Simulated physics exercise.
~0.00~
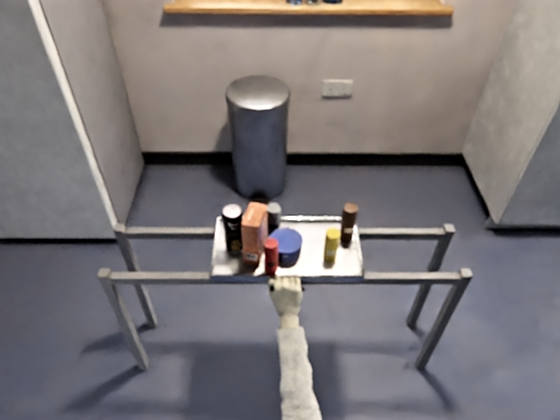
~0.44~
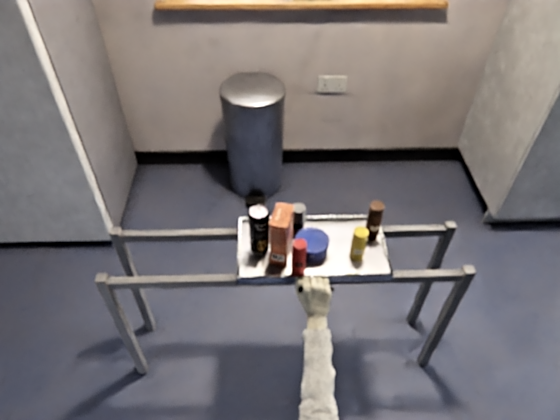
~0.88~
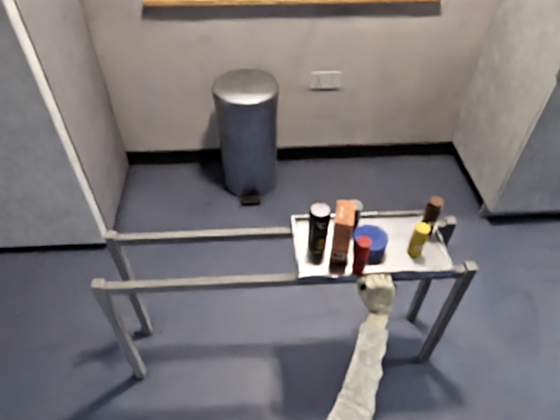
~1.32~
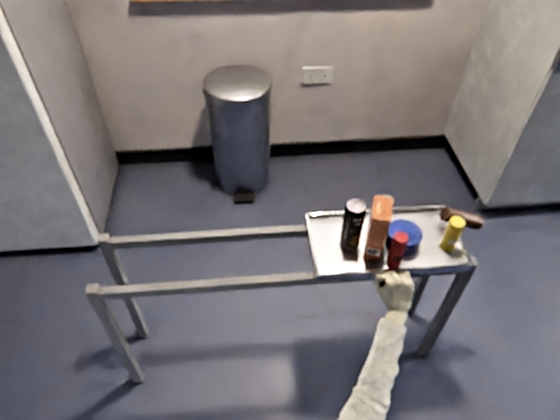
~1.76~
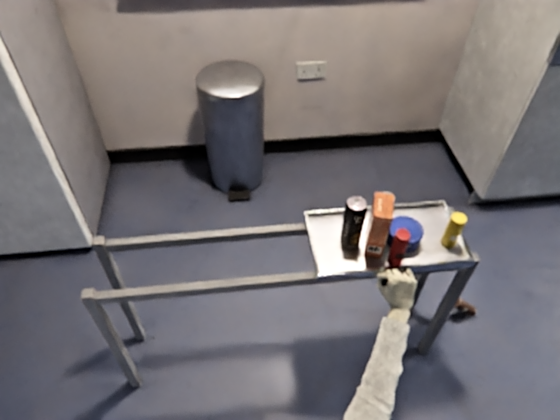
To begin with, a pale hand rests against the front of a white tray set midway along a metal frame, holding an orange carton, a black can, a blue tub and several small shakers. The hand pushes the tray to the right, slowly and then faster, while the items ride along upright. As the tray reaches the right end of the frame, the brown shaker tips over at the far right edge. It drops off and ends up on the floor beside the frame's right legs. The tray stays at the right end, with the carton, can, tub and other shakers still standing on it.
